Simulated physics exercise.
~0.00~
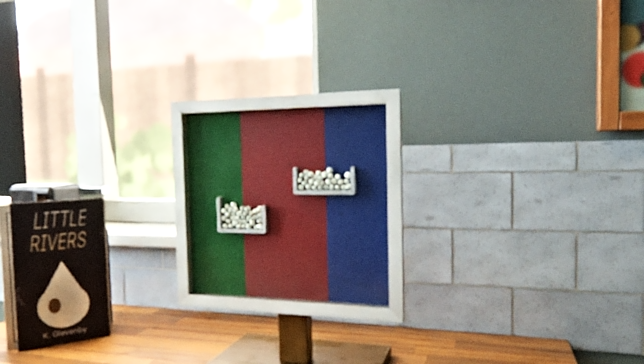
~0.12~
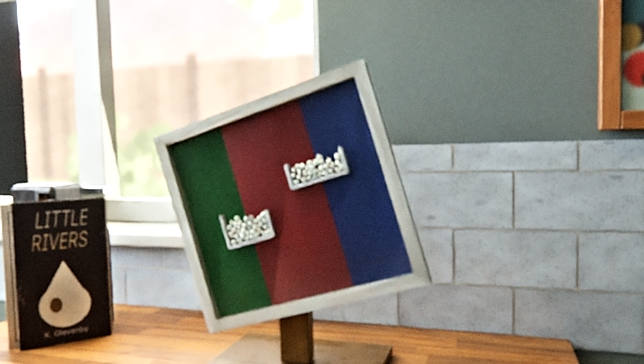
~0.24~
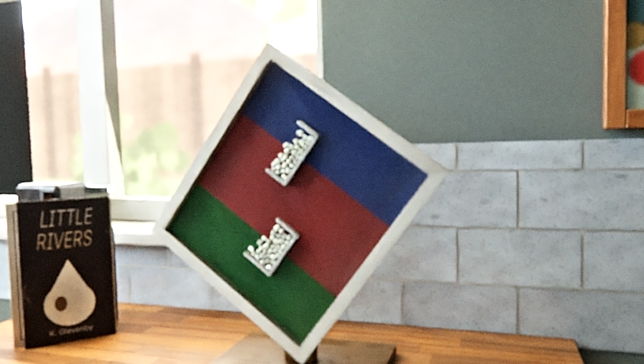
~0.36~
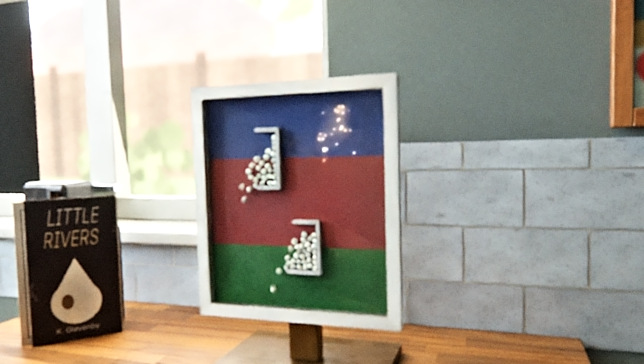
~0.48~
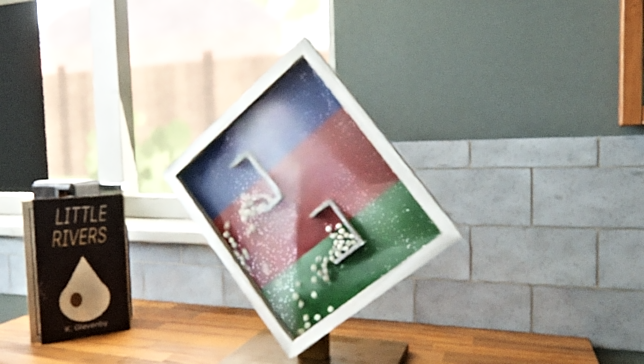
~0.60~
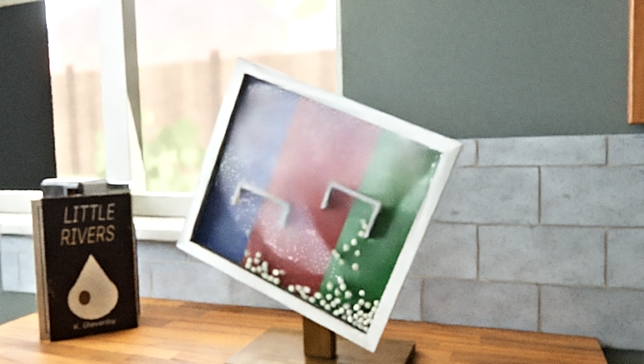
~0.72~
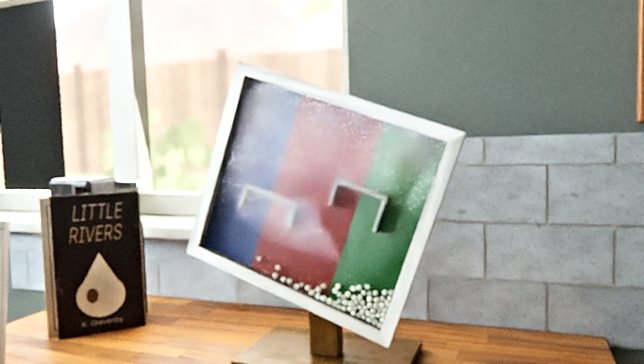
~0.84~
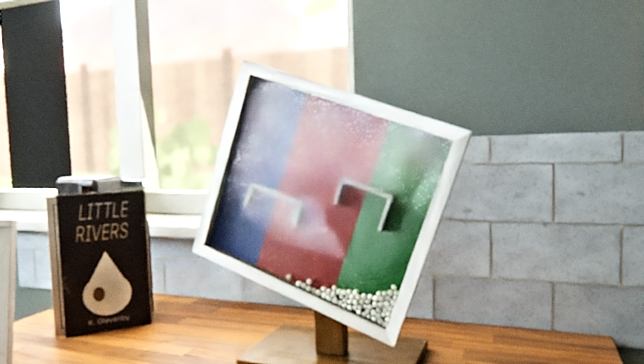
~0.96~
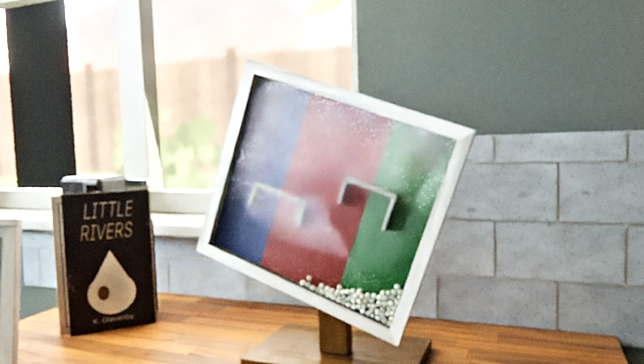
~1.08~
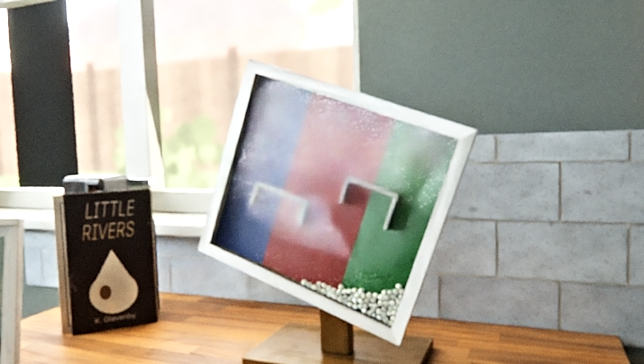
The video shows a framed box with green, red and blue stripes turning anticlockwise on a stand beside a book, spilling white beads from two small trays until it stops tilted and nearly upside down, with the beads settled along the bottom across the green and red stripes.
